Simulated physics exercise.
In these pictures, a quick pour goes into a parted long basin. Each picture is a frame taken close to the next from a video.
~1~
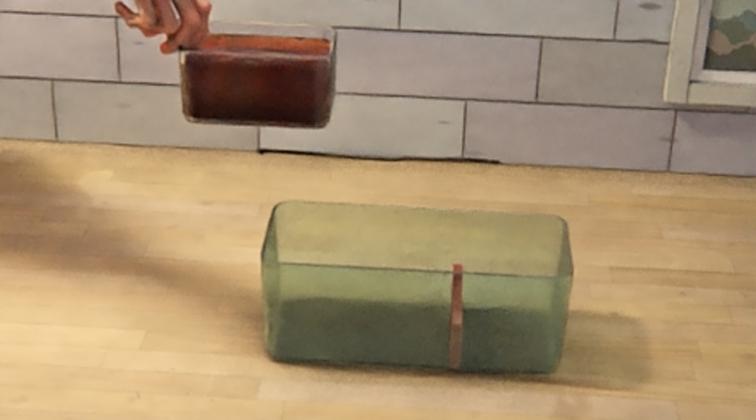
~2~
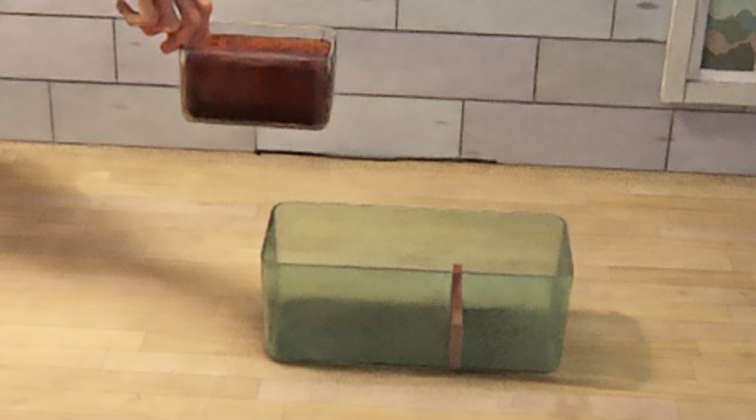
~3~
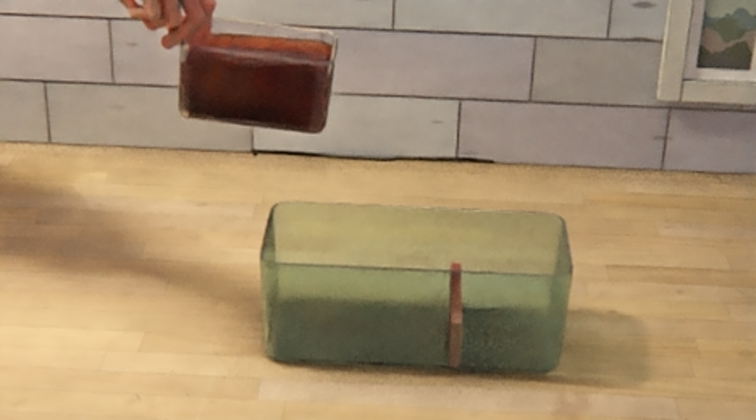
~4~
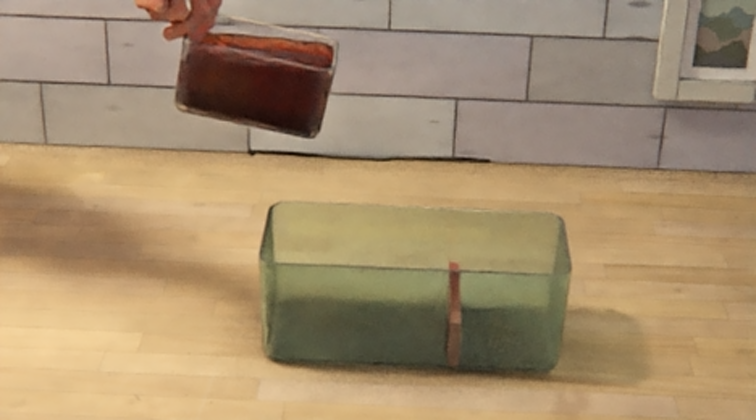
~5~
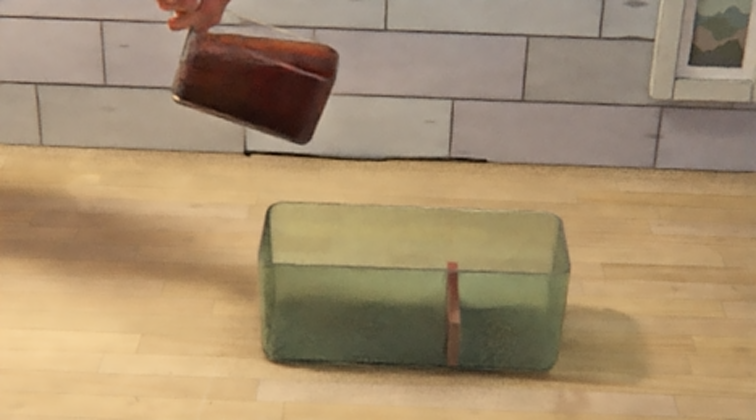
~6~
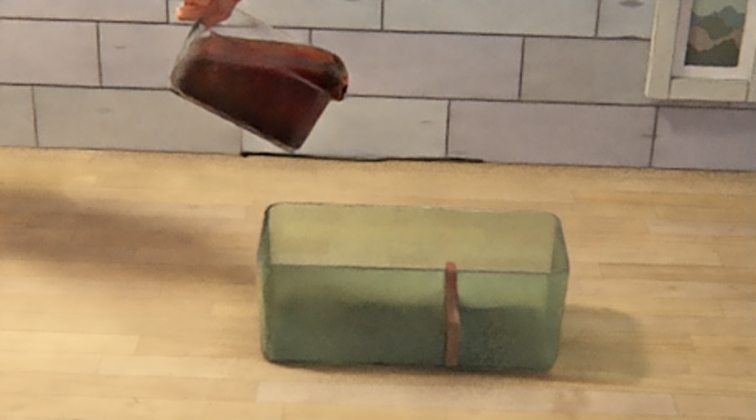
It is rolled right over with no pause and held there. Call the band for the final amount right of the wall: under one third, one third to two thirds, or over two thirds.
Band: Under one third.
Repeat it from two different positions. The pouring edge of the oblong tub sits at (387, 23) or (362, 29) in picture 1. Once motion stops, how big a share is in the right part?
It comes to about 50 %, followed by about 25 %.
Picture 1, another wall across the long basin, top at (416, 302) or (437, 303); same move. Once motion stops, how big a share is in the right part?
The first placement gives around 45 percent, the second 15 percent.
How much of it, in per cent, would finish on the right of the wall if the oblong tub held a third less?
Roughly 5 in a hundred.
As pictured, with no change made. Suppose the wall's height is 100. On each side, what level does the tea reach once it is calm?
Left: About 50; right: About 0.
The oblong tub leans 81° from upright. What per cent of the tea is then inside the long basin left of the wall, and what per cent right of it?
Left: Roughly 20 %; right: Roughly 0 %.
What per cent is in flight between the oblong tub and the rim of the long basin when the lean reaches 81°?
Roughly 50 percent.
A moment on, the oblong tub is tipped on its side and 32 per cent is still to pour, 20 is left of the wall and 0 right of it.
Next, the oblong tub is tipped on its side and 9 per cent is still to pour, 77 is left of the wall and 1 right of it.
Then the oblong tub is tipped on its side and 2 per cent is still to pour, 85 is left of the wall and 3 right of it.
Later the oblong tub is tipped on its side and 1 per cent is still to pour, 89 is left of the wall and 3 right of it.
At rest 90 per cent lies left of the wall, 3 right of it and 7 outside.
